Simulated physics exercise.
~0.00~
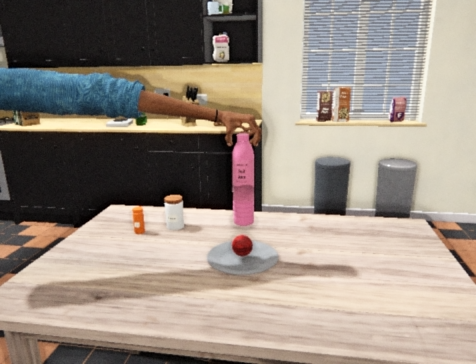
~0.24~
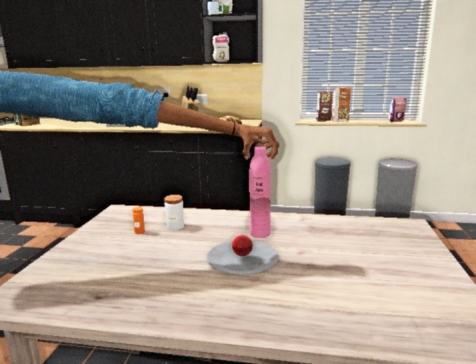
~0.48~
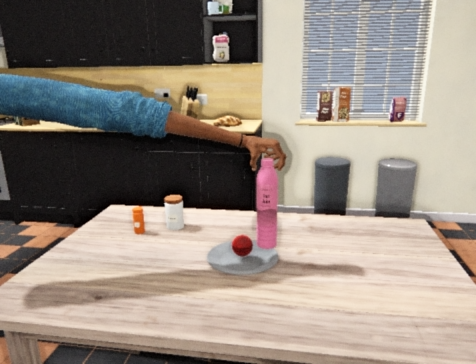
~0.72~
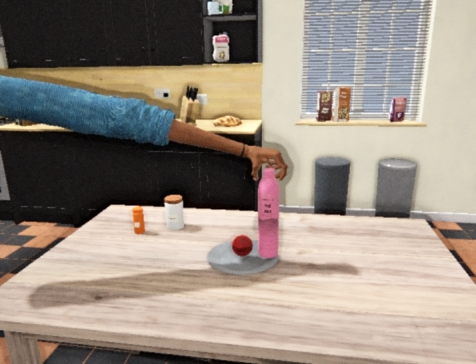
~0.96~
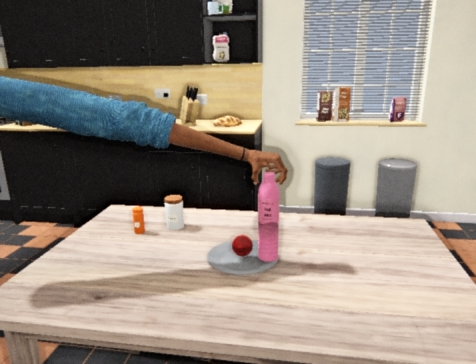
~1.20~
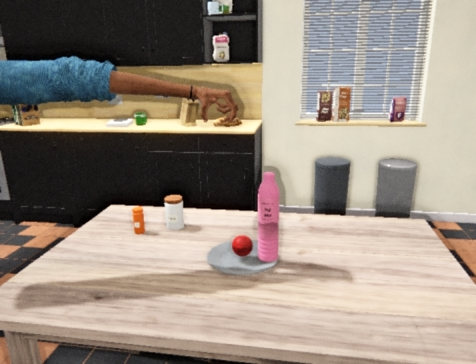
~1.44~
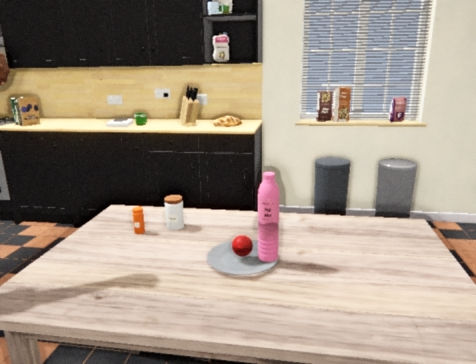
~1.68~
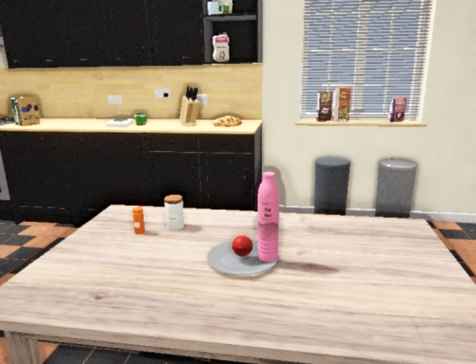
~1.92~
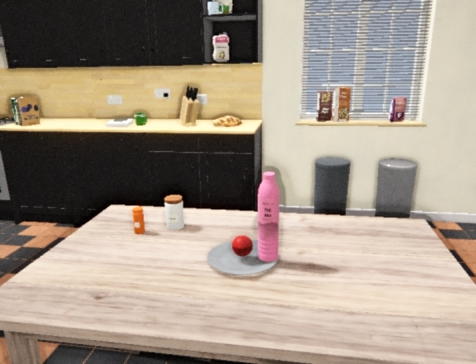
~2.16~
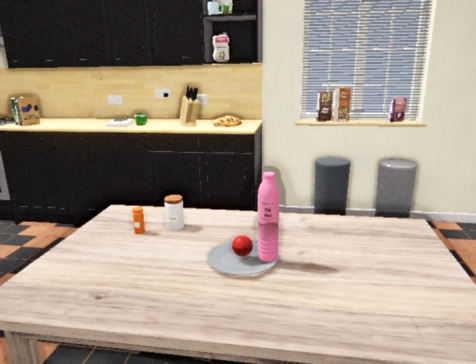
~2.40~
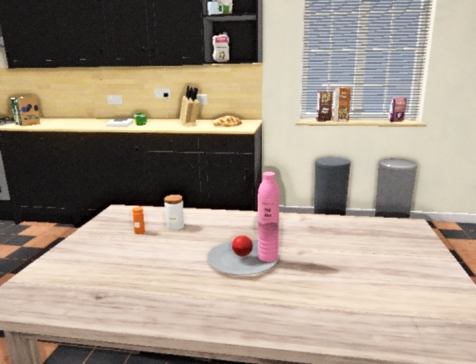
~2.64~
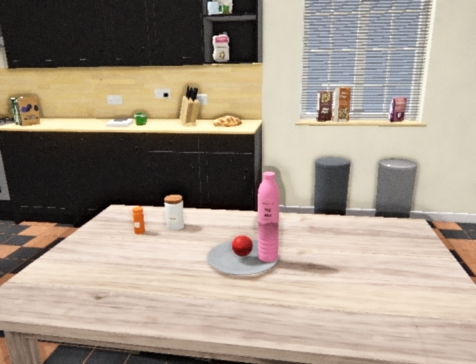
On a kitchen table, a hand moved a pink bottle to the right and toward the front, setting it upright by the red ball on the grey plate, then let go and drew back, and the bottle stayed standing with everything else still.
